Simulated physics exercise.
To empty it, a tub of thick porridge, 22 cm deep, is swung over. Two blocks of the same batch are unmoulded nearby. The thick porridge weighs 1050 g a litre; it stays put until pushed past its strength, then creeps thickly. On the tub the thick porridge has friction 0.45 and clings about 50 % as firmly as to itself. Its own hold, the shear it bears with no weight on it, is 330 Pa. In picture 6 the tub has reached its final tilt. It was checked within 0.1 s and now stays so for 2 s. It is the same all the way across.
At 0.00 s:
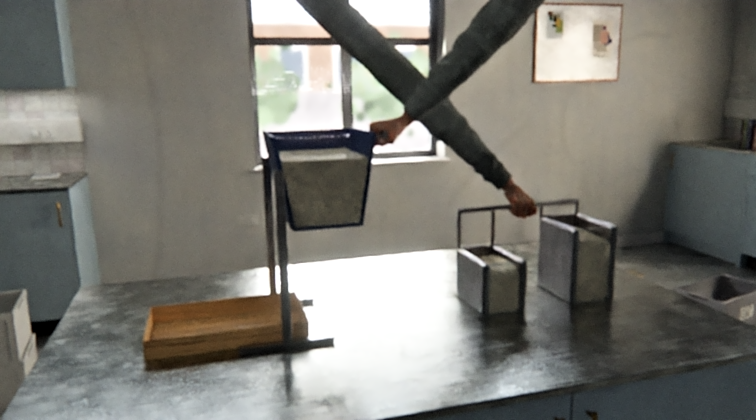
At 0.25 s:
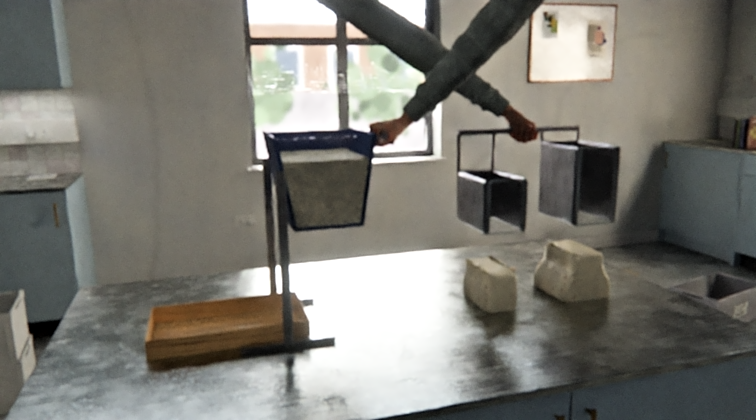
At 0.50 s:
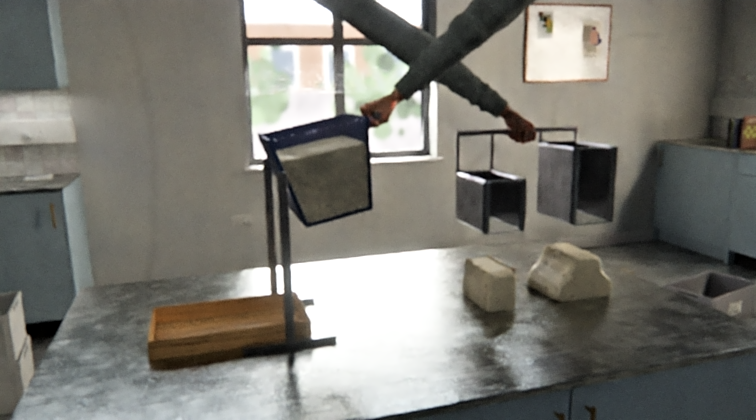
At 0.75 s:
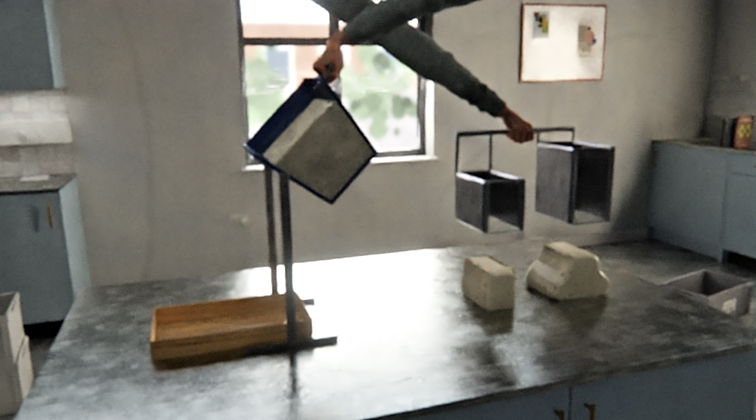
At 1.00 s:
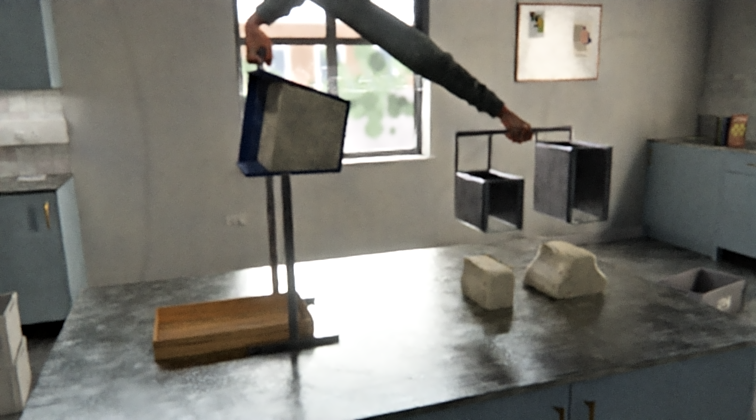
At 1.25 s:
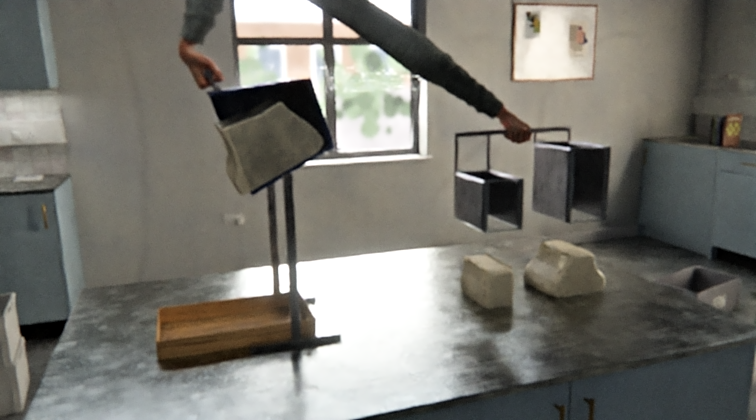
The clip shows one hand lifting joined moulds off two pale blocks, the taller one slumping, before another hand swings a stand-mounted tub of thick porridge over to the left, the porridge bulging from its mouth above a wooden tray.
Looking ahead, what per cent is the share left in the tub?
Expect roughly 0 %.
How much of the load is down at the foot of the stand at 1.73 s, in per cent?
Some 95 per cent.
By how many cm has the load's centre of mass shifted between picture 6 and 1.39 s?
Roughly 12 cm.
After 1.39 s, the tub is at 107 degrees and holds 45 %.
After 1.56 s, the tub is at 107 degrees and holds 0 %.
After 1.73 s, the tub is at 107 degrees and holds 0 %.
After 1.90 s, the tub is at 107 degrees and holds 0 %.
After 3.25 s, the tub is at 107 degrees and holds 0 %.
